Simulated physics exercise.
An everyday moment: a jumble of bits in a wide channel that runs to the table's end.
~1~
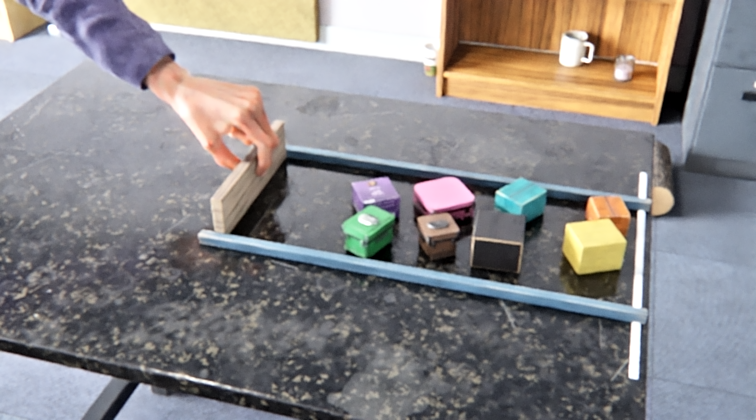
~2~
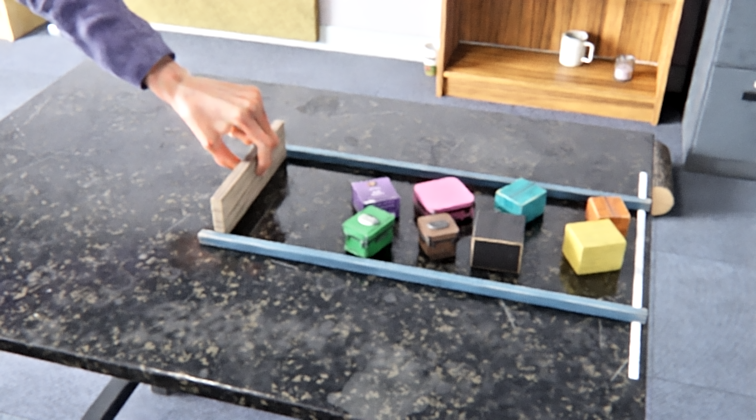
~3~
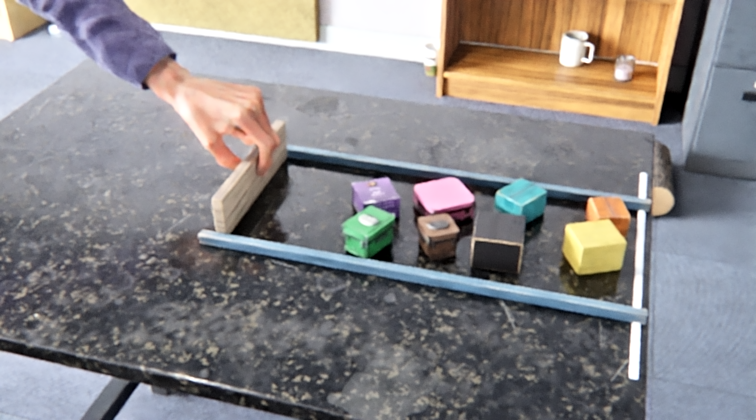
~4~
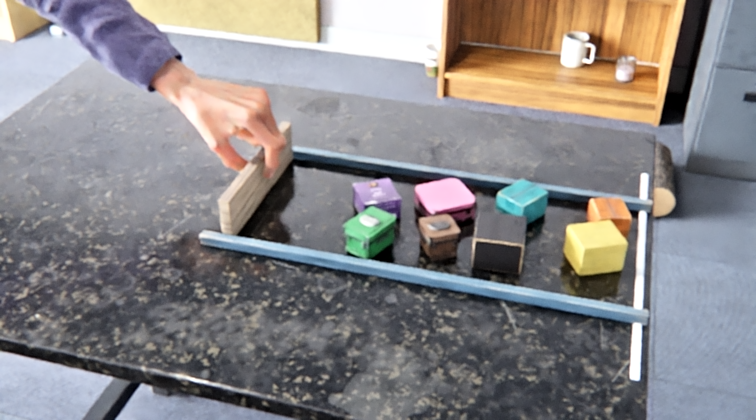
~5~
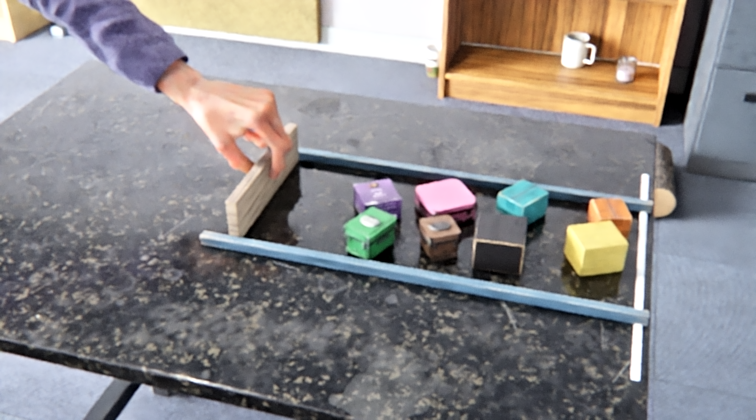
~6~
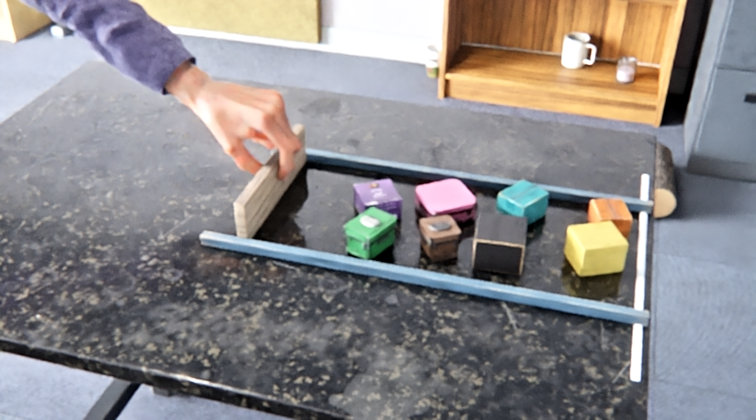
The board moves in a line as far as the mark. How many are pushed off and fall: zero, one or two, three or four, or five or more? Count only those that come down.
As it turns out, the number that fall off is five or more.
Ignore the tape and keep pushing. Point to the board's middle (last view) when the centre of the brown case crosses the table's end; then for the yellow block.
About (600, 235), and (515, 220) for the other.
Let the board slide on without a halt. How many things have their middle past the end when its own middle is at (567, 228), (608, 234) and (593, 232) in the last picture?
Place by place, 3, 5 and 4.
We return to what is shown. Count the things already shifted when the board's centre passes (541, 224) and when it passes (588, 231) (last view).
The counts are 8 and 8.
Soon after, none off yet; orange box at rest near (610, 219); yellow block at rest near (596, 248); turquoise box at rest near (522, 204).
After that, none off yet; orange box at rest near (610, 219); yellow block displaced a little near (610, 249); turquoise box displaced about its own width near (565, 201).
And then, one off so far; orange box on its side near (673, 260); yellow block on its way down; turquoise box displaced well along near (646, 211).
In the end, the number that fall off is five or more; gone, purple box, green case, pink case, brown case, black block, turquoise box, yellow block and orange box.
